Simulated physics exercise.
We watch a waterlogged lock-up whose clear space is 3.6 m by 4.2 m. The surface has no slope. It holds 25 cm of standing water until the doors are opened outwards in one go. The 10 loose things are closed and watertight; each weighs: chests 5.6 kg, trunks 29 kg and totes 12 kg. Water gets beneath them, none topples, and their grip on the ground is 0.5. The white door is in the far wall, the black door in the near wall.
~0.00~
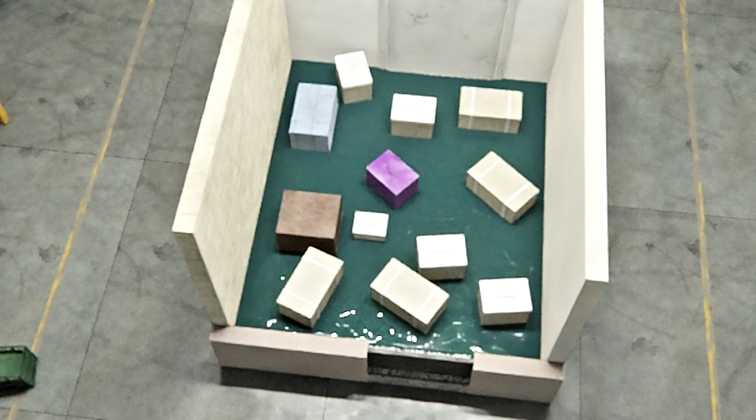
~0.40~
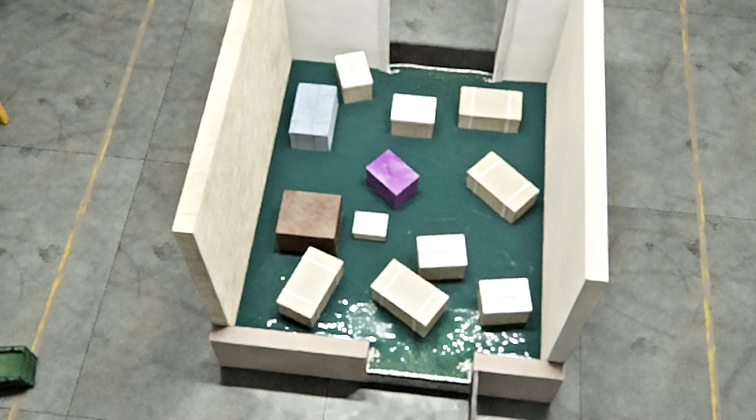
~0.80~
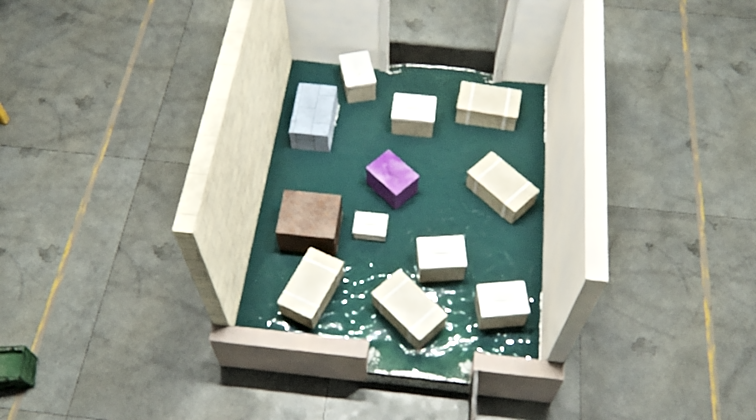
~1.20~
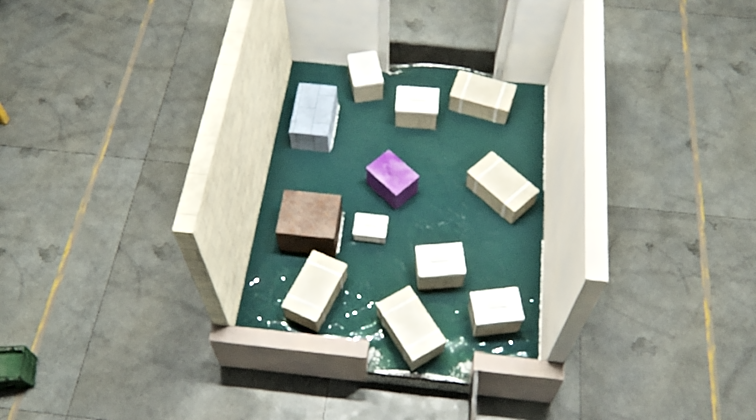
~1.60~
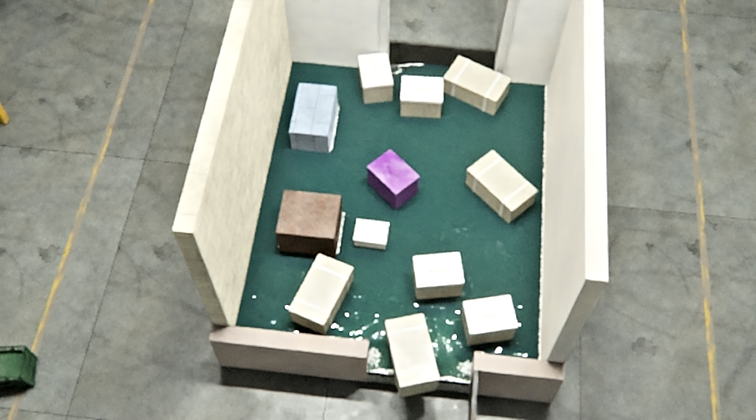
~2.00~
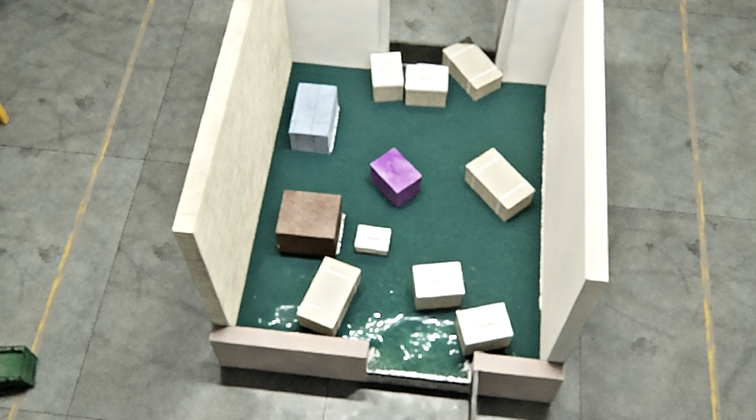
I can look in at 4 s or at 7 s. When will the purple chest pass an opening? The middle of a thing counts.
It leaves after the second time or never.
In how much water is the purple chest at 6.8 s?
About 11 cm.
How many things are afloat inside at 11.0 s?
At that moment 2.
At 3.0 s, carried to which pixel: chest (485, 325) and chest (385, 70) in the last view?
Around (459, 342) and (418, 53).
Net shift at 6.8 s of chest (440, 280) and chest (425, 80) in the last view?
In that order: Washed out, gone out.
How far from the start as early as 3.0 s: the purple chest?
About 20 cm.
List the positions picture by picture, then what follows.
The purple chest at (392, 172), afloat; 25 cm deep round most things; 0 of 10 have shifted, in the first picture.
The purple chest at (392, 172), afloat; 25 cm deep round most things; 0 of 10 have shifted, in the second picture.
The purple chest at (392, 172) floats; about 3210 L in view; 3 of 10 have shifted, in the third picture.
The purple chest at (392, 172) floats; 21 cm deep round most things; 7 of 10 have shifted, in the fourth picture.
The purple chest at (393, 171) floats; about 2920 L in view; 8 of 10 have shifted, in the fifth picture.
The purple chest at (396, 170), afloat, 8 cm from its start; 20 cm deep round most things; 10 of 10 have shifted, in the sixth picture.
After 3.0 s the purple chest is near (407, 167), 0.2 m from its start, afloat; 3 of 10 are out; 7 afloat.
After 6.8 s the purple chest is near (423, 139), 0.7 m from its start, afloat; 7 of 10 are out; 3 afloat.
After 11.0 s the purple chest is near (446, 91), 1.6 m from its start, afloat; 7 of 10 are out; 2 afloat.
After 15.0 s the purple chest has gone out (at 12.3 s); 8 of 10 are out; 0 afloat.
